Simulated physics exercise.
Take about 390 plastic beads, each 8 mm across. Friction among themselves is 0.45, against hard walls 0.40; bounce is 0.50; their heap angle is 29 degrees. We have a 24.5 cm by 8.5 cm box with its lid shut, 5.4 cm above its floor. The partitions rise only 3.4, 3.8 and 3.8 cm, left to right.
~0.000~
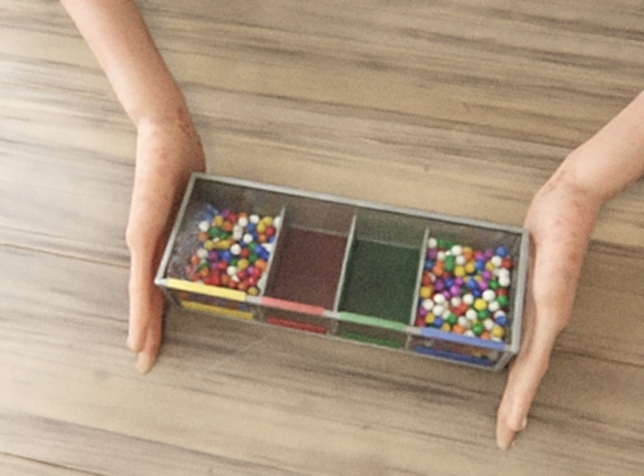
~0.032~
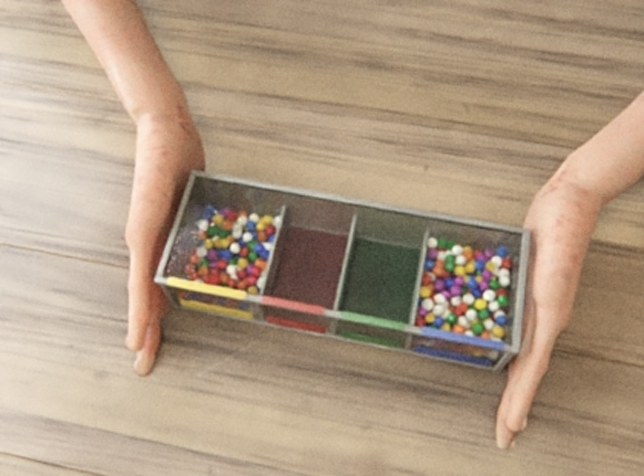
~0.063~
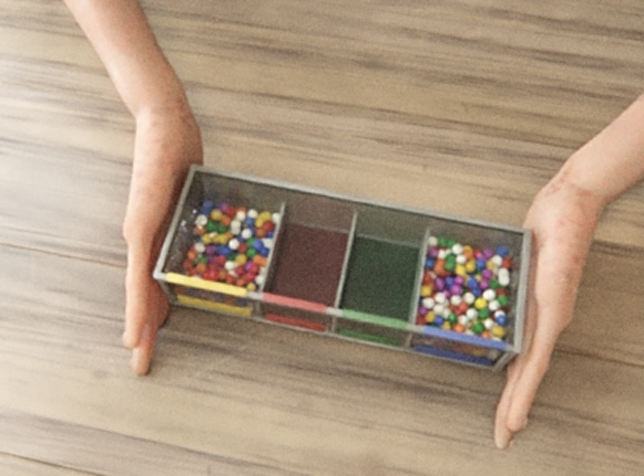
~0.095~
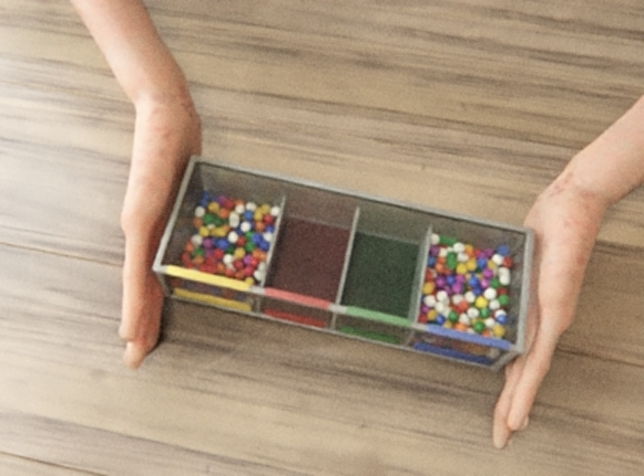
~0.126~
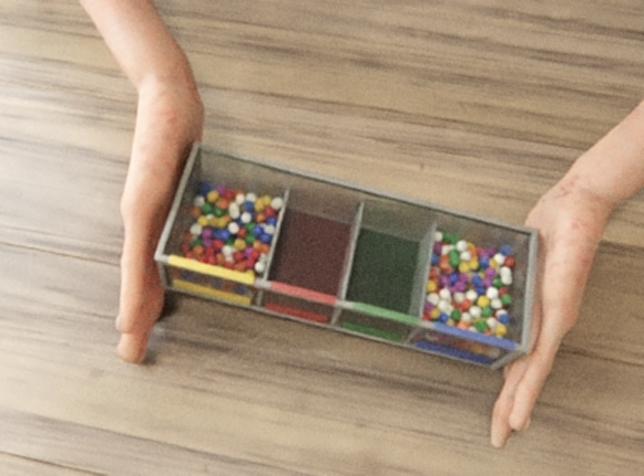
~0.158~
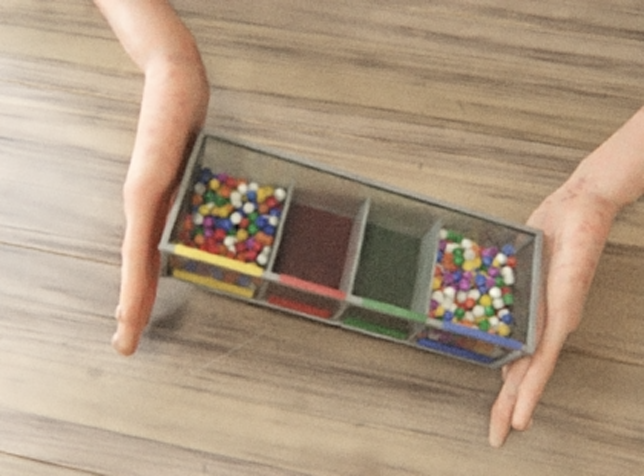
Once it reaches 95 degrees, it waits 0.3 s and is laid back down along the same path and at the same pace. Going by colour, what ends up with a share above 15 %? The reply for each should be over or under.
For red compartment it is under, for blue compartment it is over, for green compartment it is under, for yellow compartment it is under.
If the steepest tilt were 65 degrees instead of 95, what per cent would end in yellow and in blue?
Then: Yellow 30; blue 65.
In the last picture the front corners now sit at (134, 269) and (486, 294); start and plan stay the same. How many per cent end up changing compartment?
Something like 10 in a hundred.
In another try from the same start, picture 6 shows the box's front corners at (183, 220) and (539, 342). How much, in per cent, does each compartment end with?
Red = 10 %; blue = 80 %; green = 10 %; yellow = 0 %.
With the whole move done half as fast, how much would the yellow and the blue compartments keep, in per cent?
Outcome, in per cent - yellow: 5; blue: 90.
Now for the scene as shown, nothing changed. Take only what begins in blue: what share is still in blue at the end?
About 100 in a hundred.
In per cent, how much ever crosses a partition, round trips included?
Roughly 35 %.
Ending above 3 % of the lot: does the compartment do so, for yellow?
Result for yellow: False.
After 0.92 s, tilt 95 degrees; red 10 %, blue 70 %, green 5 %, yellow 15 %.
Then, at 1.43 s, tilt 52 degrees; red 10 %, blue 85 %, green 5 %.
After 2.00 s, tilt 0 degrees; red 5 %, blue 85 %, green 5 %.
At rest (2.3 s), red 5 %, blue 85 %, green 5 %, yellow 0 %.
